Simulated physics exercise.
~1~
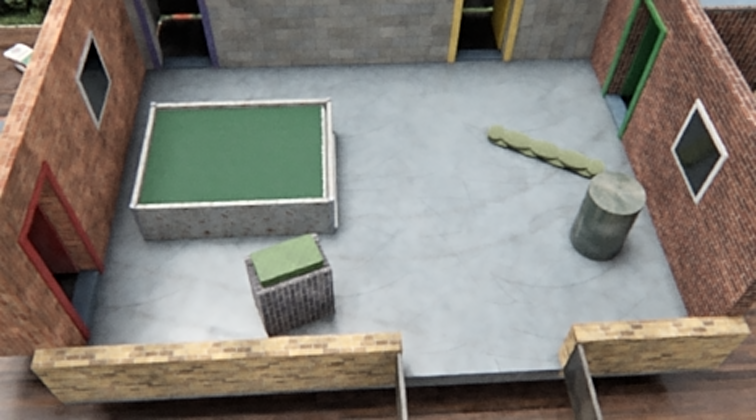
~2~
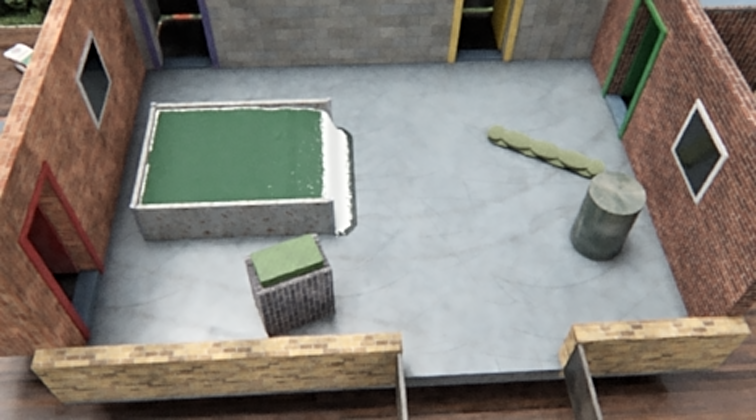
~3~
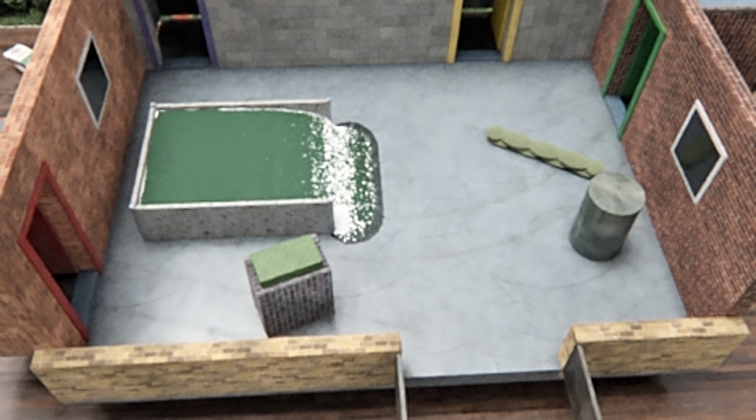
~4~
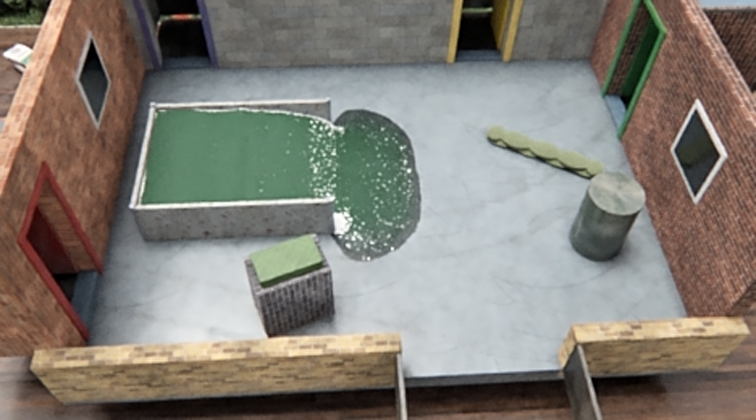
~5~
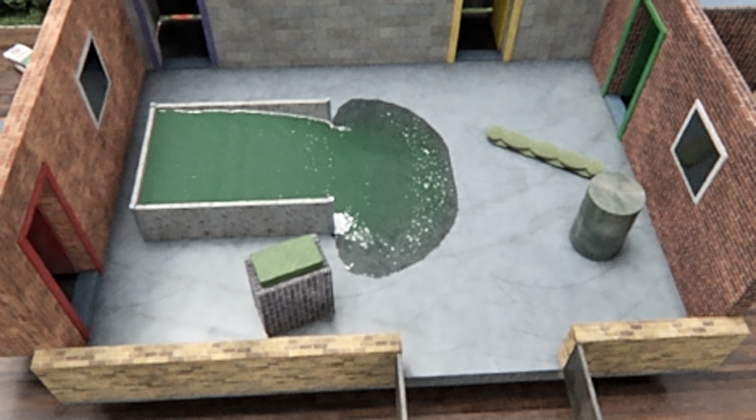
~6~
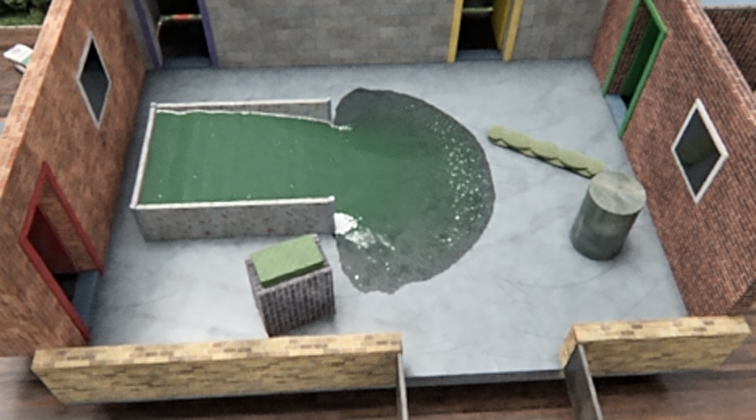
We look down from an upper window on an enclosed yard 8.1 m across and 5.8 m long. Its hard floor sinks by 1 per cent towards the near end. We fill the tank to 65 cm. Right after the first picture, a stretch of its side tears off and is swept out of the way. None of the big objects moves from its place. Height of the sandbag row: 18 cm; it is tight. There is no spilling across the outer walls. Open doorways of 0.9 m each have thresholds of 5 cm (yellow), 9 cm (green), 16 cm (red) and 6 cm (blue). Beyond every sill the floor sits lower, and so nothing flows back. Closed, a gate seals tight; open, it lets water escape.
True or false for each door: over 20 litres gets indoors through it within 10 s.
Yellow door - true, green door - true, red door - false, blue door - false.
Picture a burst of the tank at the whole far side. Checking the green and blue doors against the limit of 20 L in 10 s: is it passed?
Green: Beyond limit; blue: Beyond limit.
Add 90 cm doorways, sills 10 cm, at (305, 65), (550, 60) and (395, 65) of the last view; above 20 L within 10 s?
In turn: Short of it, beyond it, short of it.
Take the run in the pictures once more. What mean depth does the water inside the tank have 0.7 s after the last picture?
The average depth is around 40 cm.
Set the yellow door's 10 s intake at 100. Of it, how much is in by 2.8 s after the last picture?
Estimate: Around 10 per cent.
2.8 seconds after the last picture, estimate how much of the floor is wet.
Covered: Roughly 55 %.
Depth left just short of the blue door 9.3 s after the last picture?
It averages close to 2.0 centimetres.
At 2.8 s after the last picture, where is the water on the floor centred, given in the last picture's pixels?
About (463, 187).
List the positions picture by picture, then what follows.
The first picture shows still water, 65 cm deep, in the tank at (239, 154).
In the second picture, the front is at (334, 130), 1.1 m from the gap at (329, 168); 0.5 m2 of floor is under water; 65 cm left at the back of the tank.
In the third picture, the front is at (355, 127), 1.2 m from the gap at (329, 171); 1.4 m2 of floor is under water; 65 cm left at the back of the tank.
In the fourth picture, water pours out at (329, 172) and has run 1.6 m, to (380, 119); typically 10 cm deep outside, 65 cm at the tank's back.
In the fifth picture, the front is at (446, 226), 2.0 m from the gap at (329, 172); 5.0 m2 of floor is under water; 65 cm left at the back of the tank.
In the sixth picture, water pours out at (330, 173) and has run 2.5 m, to (488, 195); typically 6 cm deep outside, 63 cm at the tank's back.
Then, 0.7 s after the last picture water covers 40 % of the floor and is deepest (28 cm) near (345, 207); yellow door not reached, green door not reached, red door not reached, blue door not reached.
Then, 1.5 s after the last picture water covers 60 % of the floor and is deepest (39 cm) near (639, 205); yellow door 10 cm at the sill, 0 L in, green door 2 cm at the sill, 0 L in, red door not reached, blue door not reached.
Then, 2.8 s after the last picture water covers 55 % of the floor and is deepest (34 cm) near (673, 297); yellow door 10 cm at the sill, 17 L in, green door 16 cm at the sill, 7 L in, red door not reached, blue door not reached.
Then, 5.3 s after the last picture water covers 60 % of the floor and is deepest (22 cm) near (635, 196); yellow door 12 cm at the sill, 83 L in, green door 11 cm at the sill, 60 L in, red door not reached, blue door not reached.
Then, 9.3 s after the last picture water covers 95 % of the floor and is deepest (14 cm) near (351, 362); yellow door 6 cm at the sill, 143 L in, green door 6 cm at the sill, 75 L in, red door 7 cm at the sill, 0 L in, blue door 2 cm at the sill, 0 L in.
